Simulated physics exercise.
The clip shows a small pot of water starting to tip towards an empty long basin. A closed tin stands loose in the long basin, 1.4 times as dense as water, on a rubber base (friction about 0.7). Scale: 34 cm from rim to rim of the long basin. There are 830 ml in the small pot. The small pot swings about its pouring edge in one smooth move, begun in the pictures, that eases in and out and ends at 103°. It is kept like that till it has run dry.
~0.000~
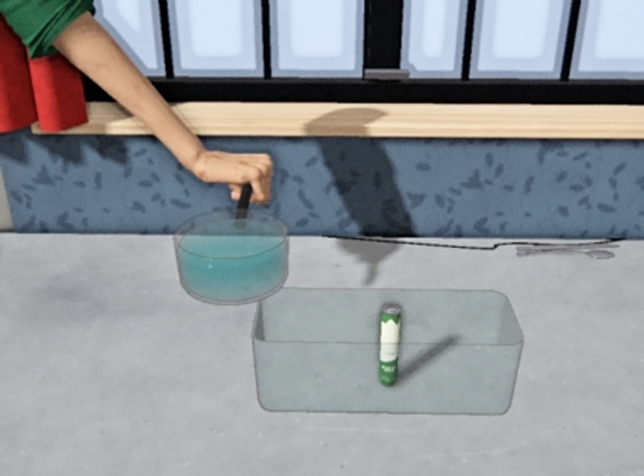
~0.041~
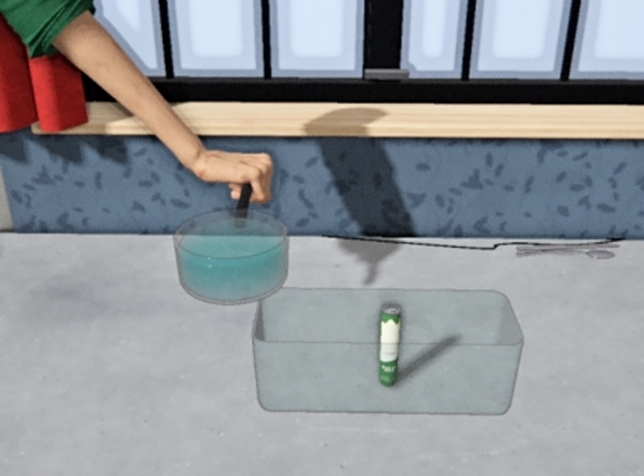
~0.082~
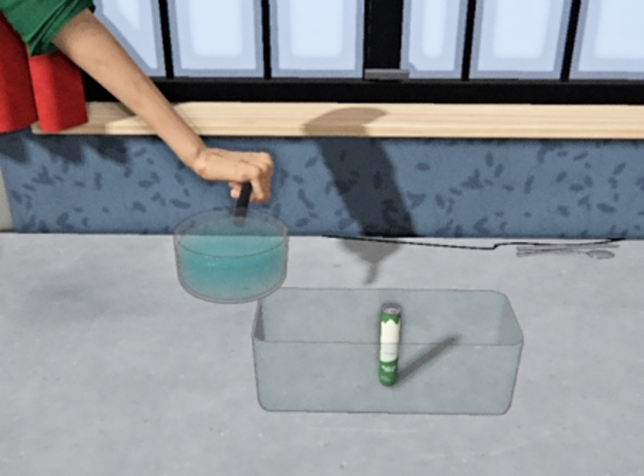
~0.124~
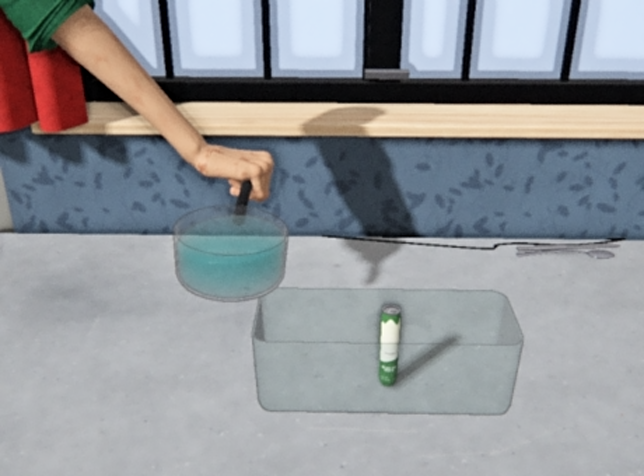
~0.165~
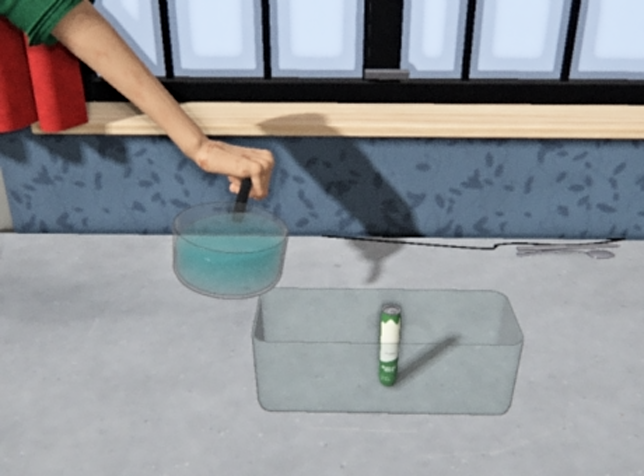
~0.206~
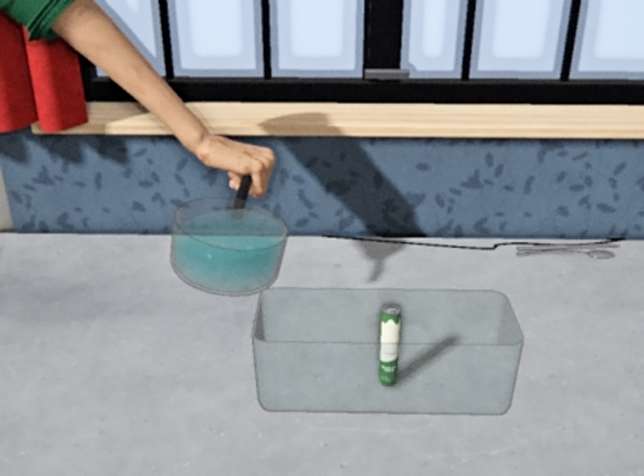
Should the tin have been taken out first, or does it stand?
The tin topples.
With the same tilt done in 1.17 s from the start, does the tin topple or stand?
Then it goes over.
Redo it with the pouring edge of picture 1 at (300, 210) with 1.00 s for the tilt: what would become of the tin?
Then it topples.
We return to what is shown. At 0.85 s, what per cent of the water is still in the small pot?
Some 8 per cent.
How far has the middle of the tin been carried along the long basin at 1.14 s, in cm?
About 8 cm.
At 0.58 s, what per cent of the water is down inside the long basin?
About 7 per cent.
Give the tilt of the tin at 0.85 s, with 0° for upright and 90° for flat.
About 10°.
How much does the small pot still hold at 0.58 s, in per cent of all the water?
Some 56 per cent.
After 0.58 s the tilt is 69° and 57 per cent is still to pour; the tin stands where it began.
After 0.85 s the tilt is 100° and 8 per cent is still to pour; the tin leans 10°.
After 1.14 s the tilt is 103° and 0 per cent is still to pour; the tin lies on its side.
After 1.45 s the tilt is 103° and 0 per cent is still to pour; the tin lies on its side.
In the end the tin lies on its side.
